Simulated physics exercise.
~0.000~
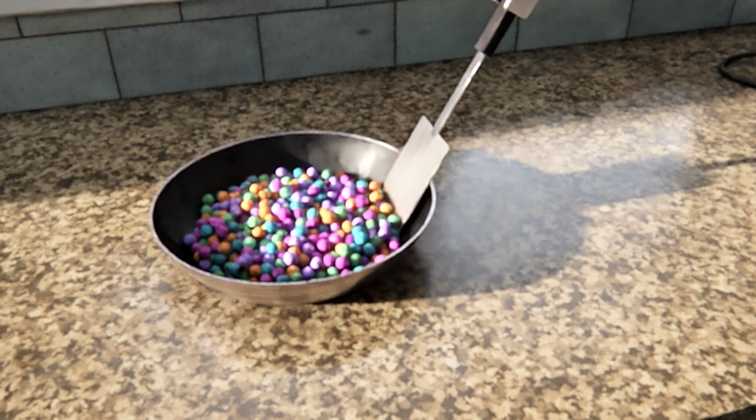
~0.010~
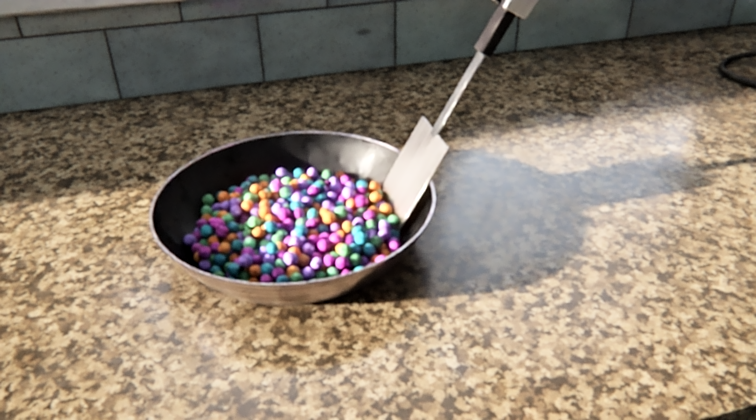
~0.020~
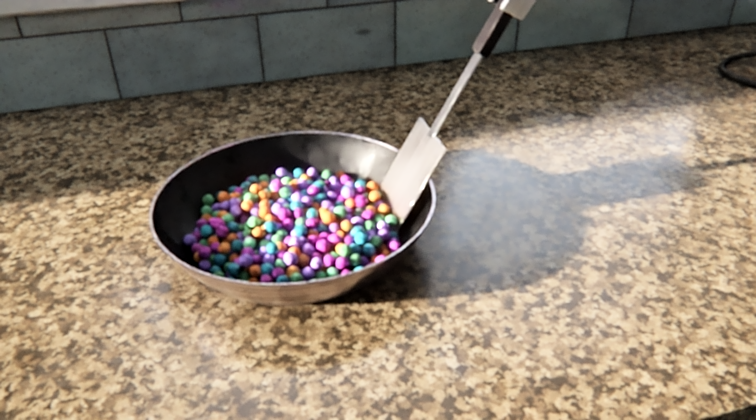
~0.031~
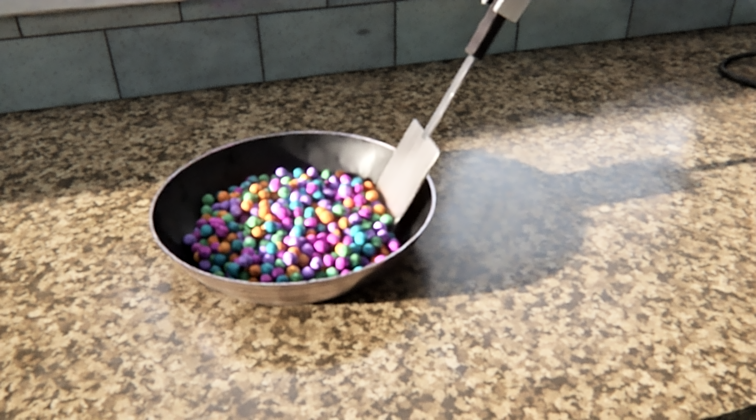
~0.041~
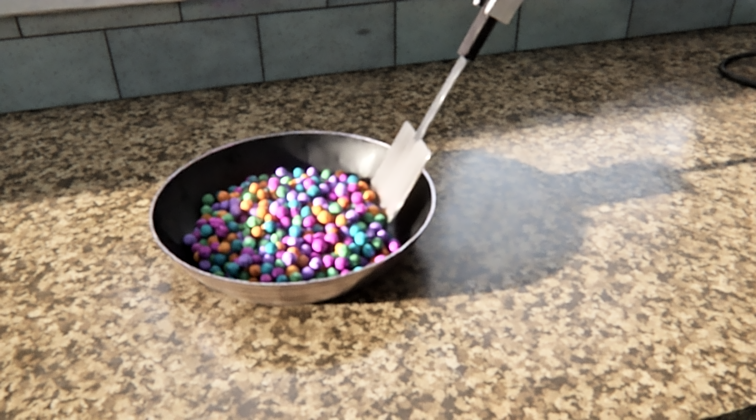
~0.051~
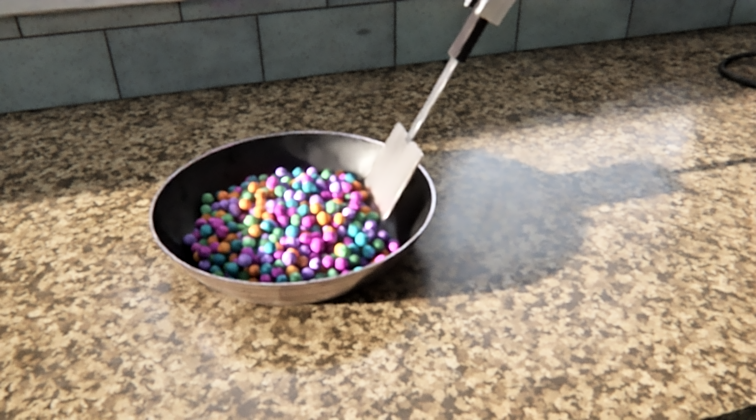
On a sunlit, speckled brown stone countertop, seen from above at an angle, a wall of blue-grey tiles runs along the back. A dark frying pan with a pale outer side sits left of centre, holding a heap of small round purple, pink, teal, green and orange sweets, while a metal spatula leans in from the upper right. The gripper-held spatula slides slightly leftward, nudging the nearest sweets, as the pan and camera stay still.
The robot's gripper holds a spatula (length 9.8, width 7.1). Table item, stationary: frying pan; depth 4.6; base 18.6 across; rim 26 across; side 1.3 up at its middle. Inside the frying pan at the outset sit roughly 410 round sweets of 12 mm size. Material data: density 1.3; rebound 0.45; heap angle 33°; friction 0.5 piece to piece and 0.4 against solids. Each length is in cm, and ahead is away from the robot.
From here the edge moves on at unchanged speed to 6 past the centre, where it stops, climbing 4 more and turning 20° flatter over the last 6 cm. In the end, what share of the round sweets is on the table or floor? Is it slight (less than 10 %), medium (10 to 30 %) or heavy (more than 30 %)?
Slight.
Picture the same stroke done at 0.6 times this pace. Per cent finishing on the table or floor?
0 %.
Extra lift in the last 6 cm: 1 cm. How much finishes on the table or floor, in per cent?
Result: Approx. 0 %.
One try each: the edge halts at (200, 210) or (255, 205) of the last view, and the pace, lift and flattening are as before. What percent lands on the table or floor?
Estimates, in order: 15 % and 0 %.
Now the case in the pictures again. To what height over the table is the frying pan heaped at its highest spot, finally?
Top of the heap: Roughly 5.5 cm above the table top.
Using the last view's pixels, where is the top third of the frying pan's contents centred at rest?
It is centred near (208, 229).
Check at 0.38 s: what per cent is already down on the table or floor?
Roughly 5 per cent.
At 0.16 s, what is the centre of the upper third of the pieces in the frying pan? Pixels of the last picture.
It is centred at about (259, 215).
By 0.10 s, sloping 60°, highest piece 5 above the table; 407 in the frying pan.
By 0.16 s, sloping 53°, highest piece 6 above the table; 407 in the frying pan.
By 0.38 s, sloping 40°, highest piece 5 above the table; 388 in the frying pan, 14 on the table or floor, 5 on the blade or in flight.
By 1.43 s, sloping 40°, highest piece 5 above the table; 388 in the frying pan, 19 on the table or floor.
Final count, 388 in the frying pan, 19 on the table or floor. That is 5 % on the table or floor.
